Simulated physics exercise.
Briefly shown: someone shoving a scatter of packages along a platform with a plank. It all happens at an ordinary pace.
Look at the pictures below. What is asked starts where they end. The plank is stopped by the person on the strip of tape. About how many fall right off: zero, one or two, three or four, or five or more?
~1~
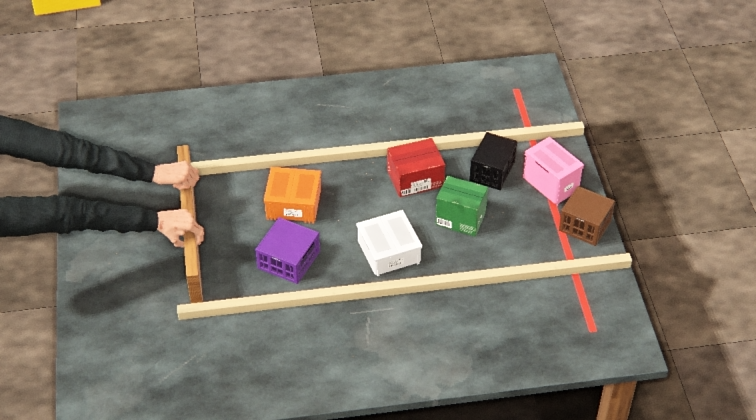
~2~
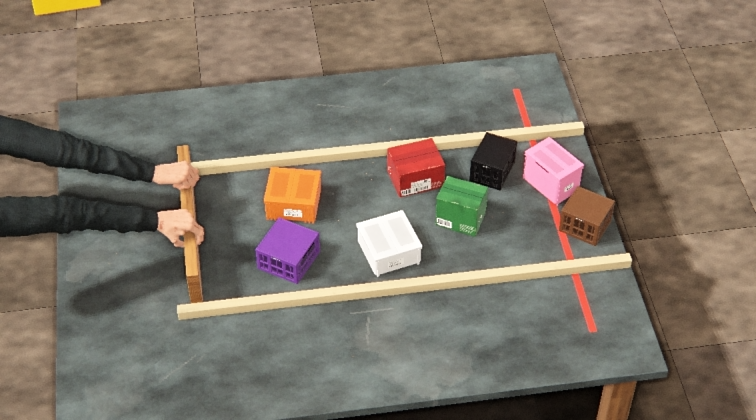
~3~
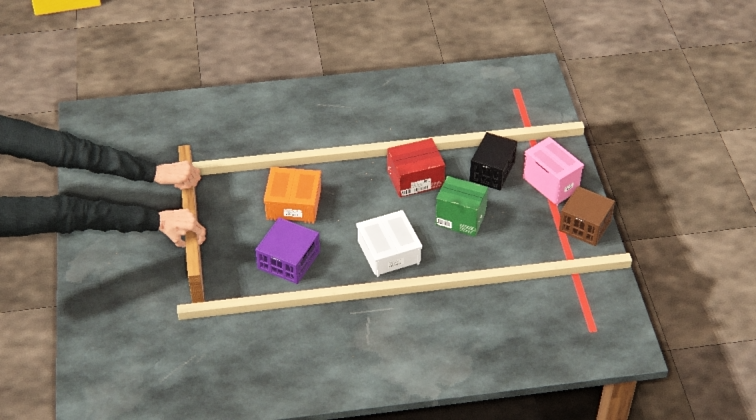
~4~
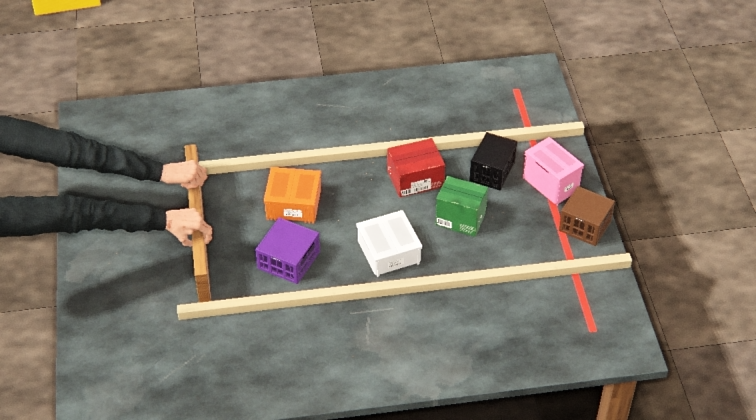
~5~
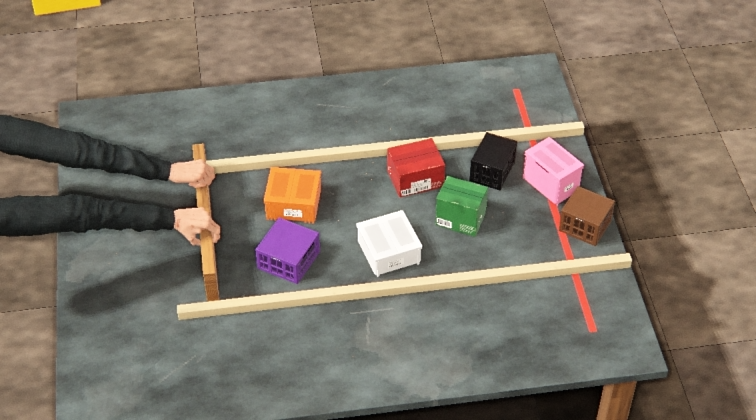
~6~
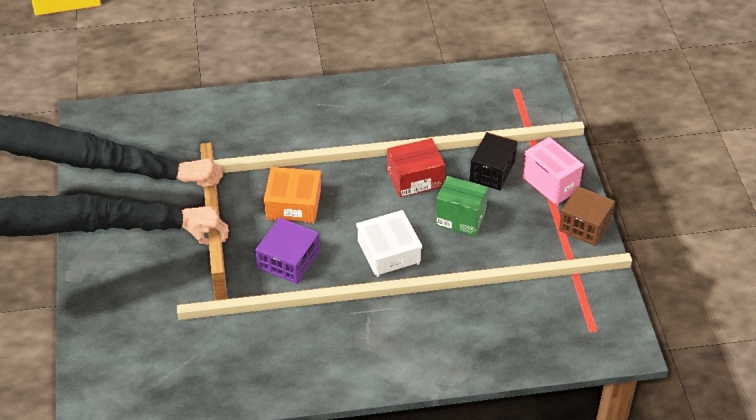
The edge claims more than four.
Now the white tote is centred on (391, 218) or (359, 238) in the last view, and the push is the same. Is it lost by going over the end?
Taking the two places in turn, it drops; drops.
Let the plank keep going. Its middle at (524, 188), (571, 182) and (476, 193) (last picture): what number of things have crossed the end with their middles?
Over the end: 3, 6, 0.
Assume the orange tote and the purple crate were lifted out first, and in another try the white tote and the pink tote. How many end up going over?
The number fallen is 3, and in the other try 4.
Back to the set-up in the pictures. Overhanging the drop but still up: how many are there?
Count: 0.
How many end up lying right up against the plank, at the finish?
The count in contact is 2.
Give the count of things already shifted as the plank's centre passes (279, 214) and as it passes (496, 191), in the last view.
At first I count 2, and then 8.
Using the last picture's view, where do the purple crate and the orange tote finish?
Taking them in turn, first comes (581, 207), then (568, 161).
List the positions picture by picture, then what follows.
The first frame shows brown crate (587, 216); pink tote (553, 172); black crate (493, 161); plank (190, 224); tape (552, 201).
The second frame shows pink tote (553, 172); plank (190, 224).
The third frame shows black crate (493, 161); white tote (389, 243).
The fourth frame shows brown crate (587, 216); green box (461, 206).
The fifth frame shows pink tote (553, 172); purple crate (288, 251).
The sixth frame shows brown crate (587, 216); pink tote (553, 172); black crate (493, 161); plank (214, 222); tape (552, 201).
A little later, none off yet; brown crate at rest near (587, 216); pink tote at rest near (553, 172); black crate at rest near (493, 161).
When it is over, the number that fall off is five or more; down, white tote, red parcel, green box, black crate, pink tote and brown crate.
